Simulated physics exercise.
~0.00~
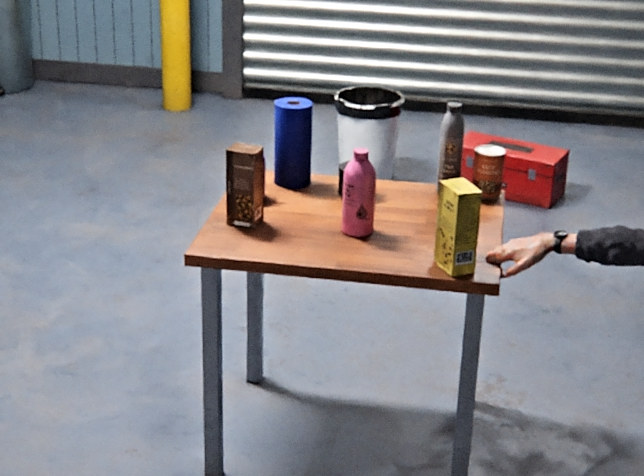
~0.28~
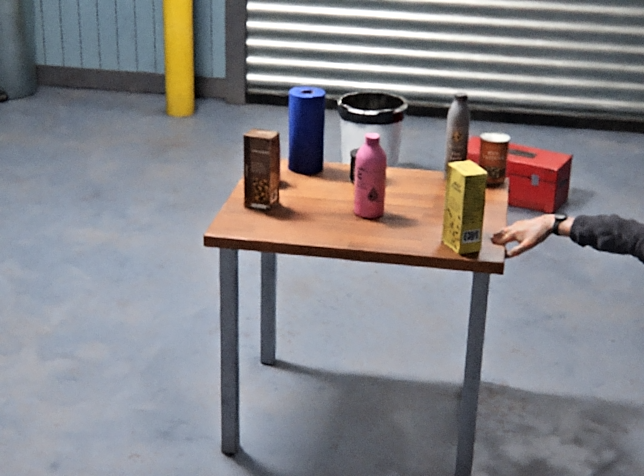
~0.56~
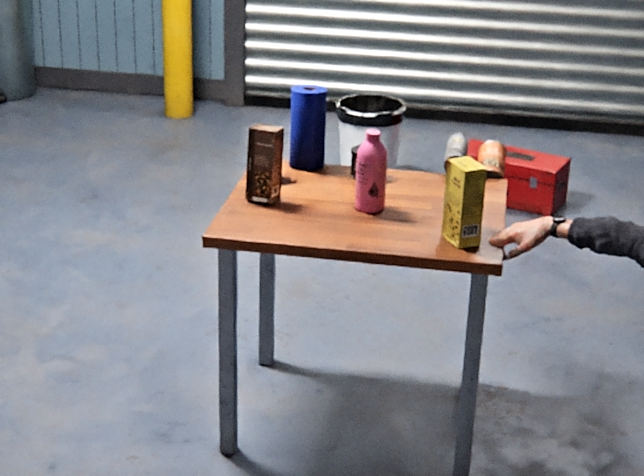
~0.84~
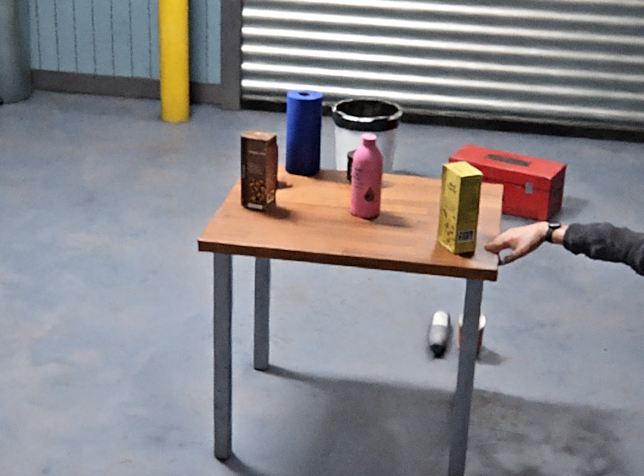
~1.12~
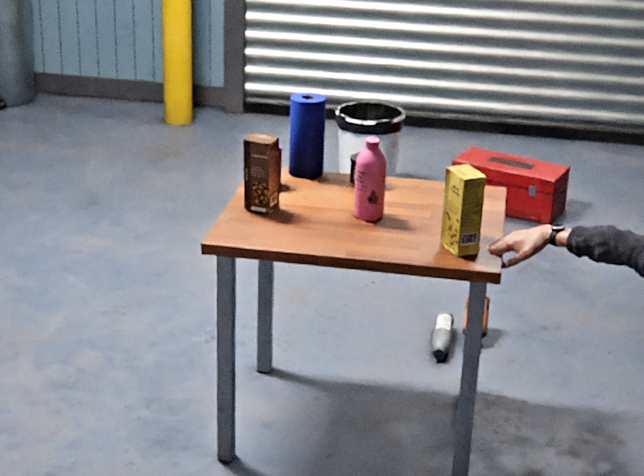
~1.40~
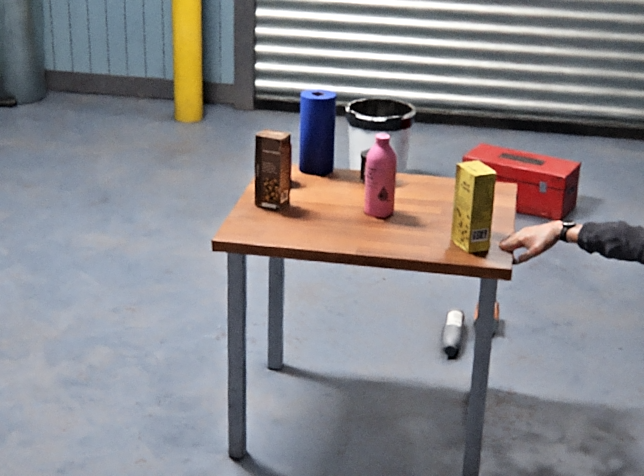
A small wooden table with grey metal legs jolts away from the camera on a concrete floor, seen from slightly above, as a dark-sleeved hand rests at its right edge. On top stand a brown carton at left, a blue roll behind it, a pink bottle in the middle, a yellow carton at right, and a grey bottle and orange tin at the back right corner. The grey bottle and orange tin tip over the far edge and drop to the floor. The cartons, pink bottle and blue roll stay upright on the table, while the fallen pair lies beneath and behind it.
